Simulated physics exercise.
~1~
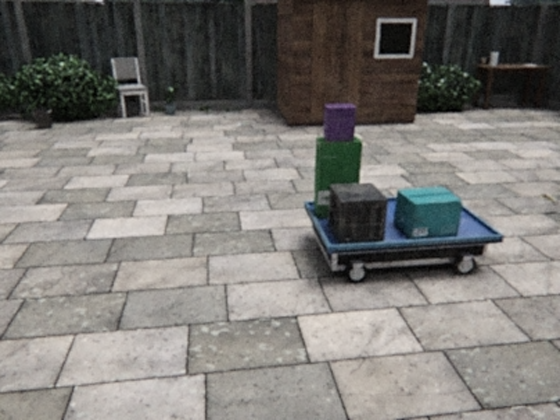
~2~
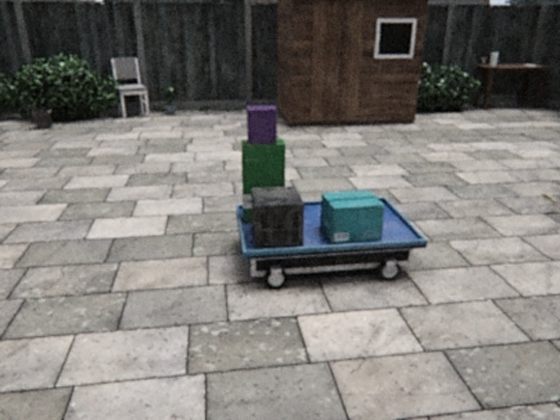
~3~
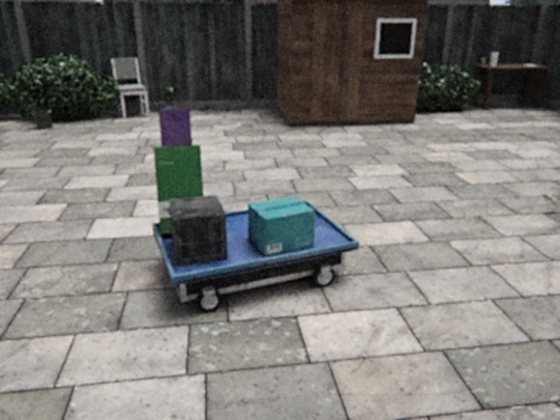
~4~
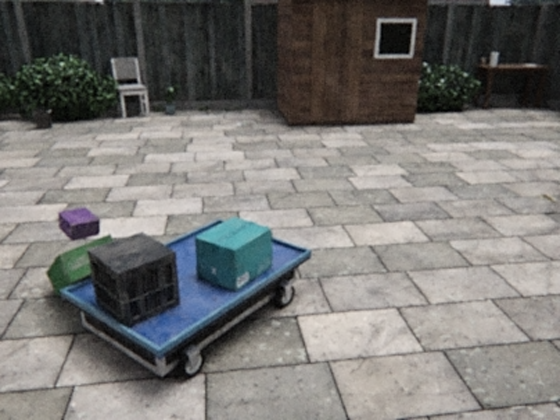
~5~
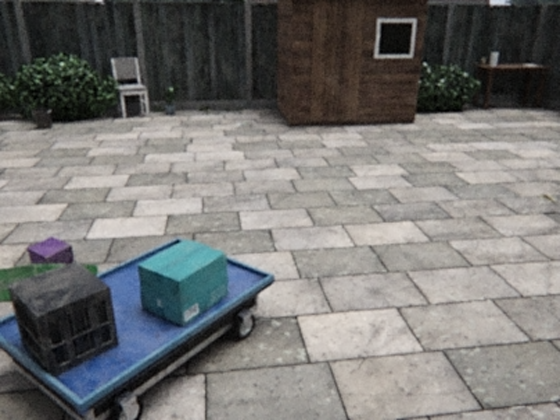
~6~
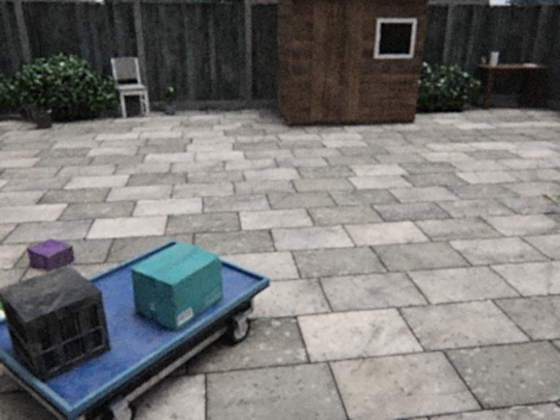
The clip opens on a blue flat cart standing on a paved yard, carrying a black crate, a turquoise box and a tall green box with a small purple box stacked on top. The cart rolls left across the slabs with its load upright. As it begins to swing round toward the viewer, the green and purple boxes lean, then topple off the far side. The cart keeps turning and comes nearer at the lower left, then slows almost to a standstill. At the end, the crate and turquoise box remain aboard, while the purple box lies on the paving beyond.
